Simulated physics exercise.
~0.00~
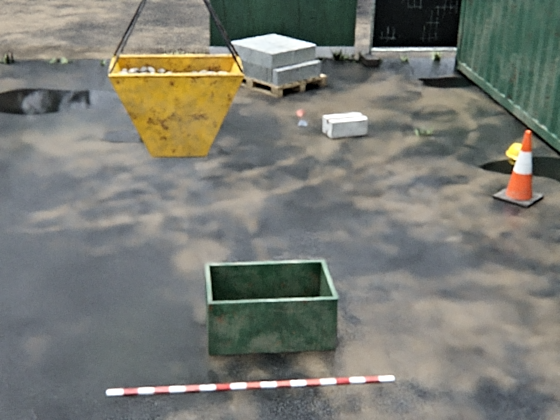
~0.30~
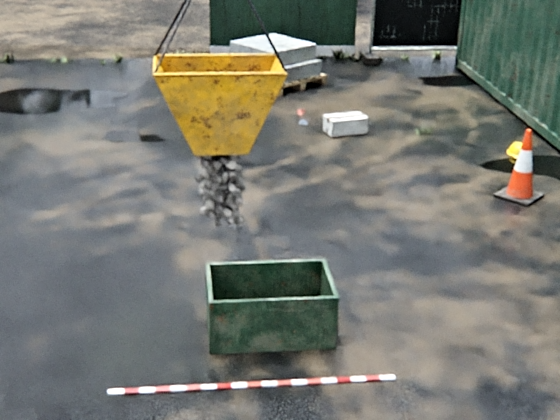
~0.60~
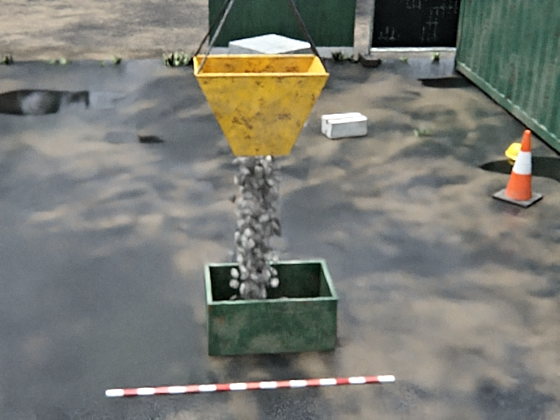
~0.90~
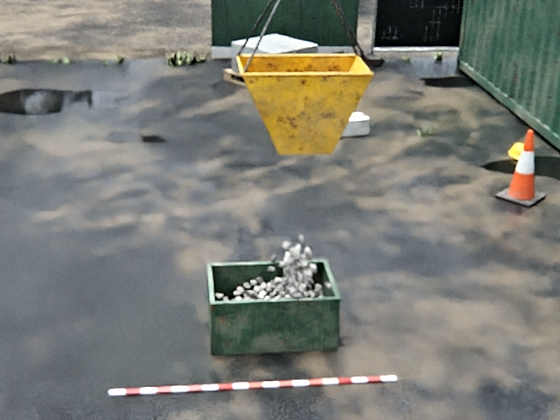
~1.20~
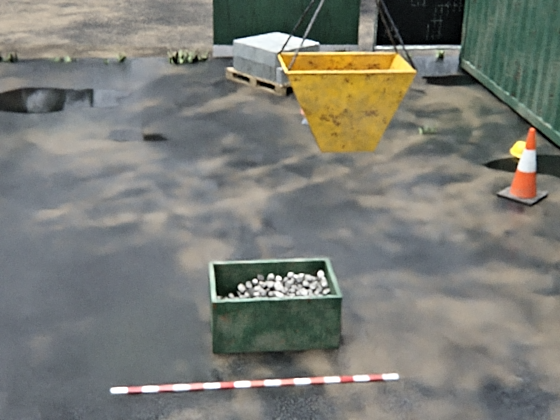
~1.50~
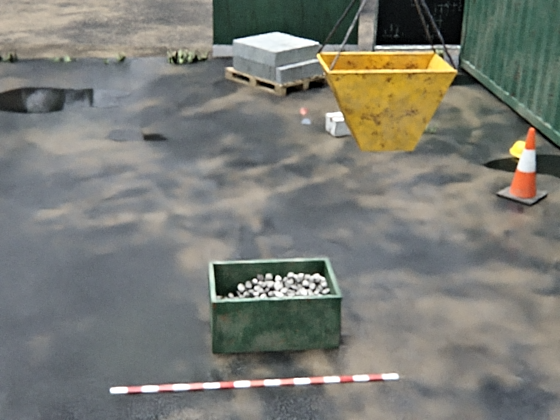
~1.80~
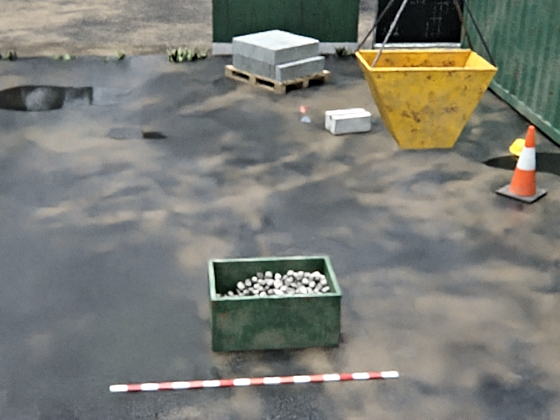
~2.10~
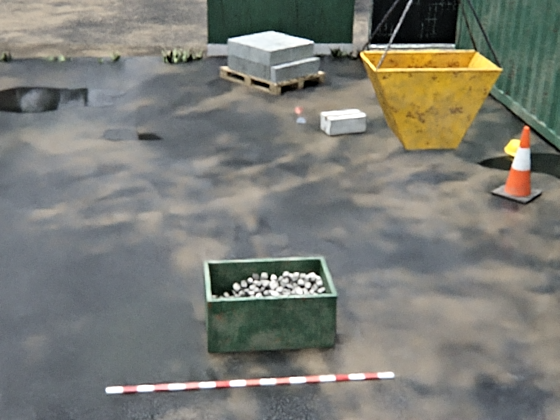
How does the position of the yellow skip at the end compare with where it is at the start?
At the start the skip is at the upper left, to the left of the stacked grey blocks. By the end it is well to the right, near the orange and white traffic cone.
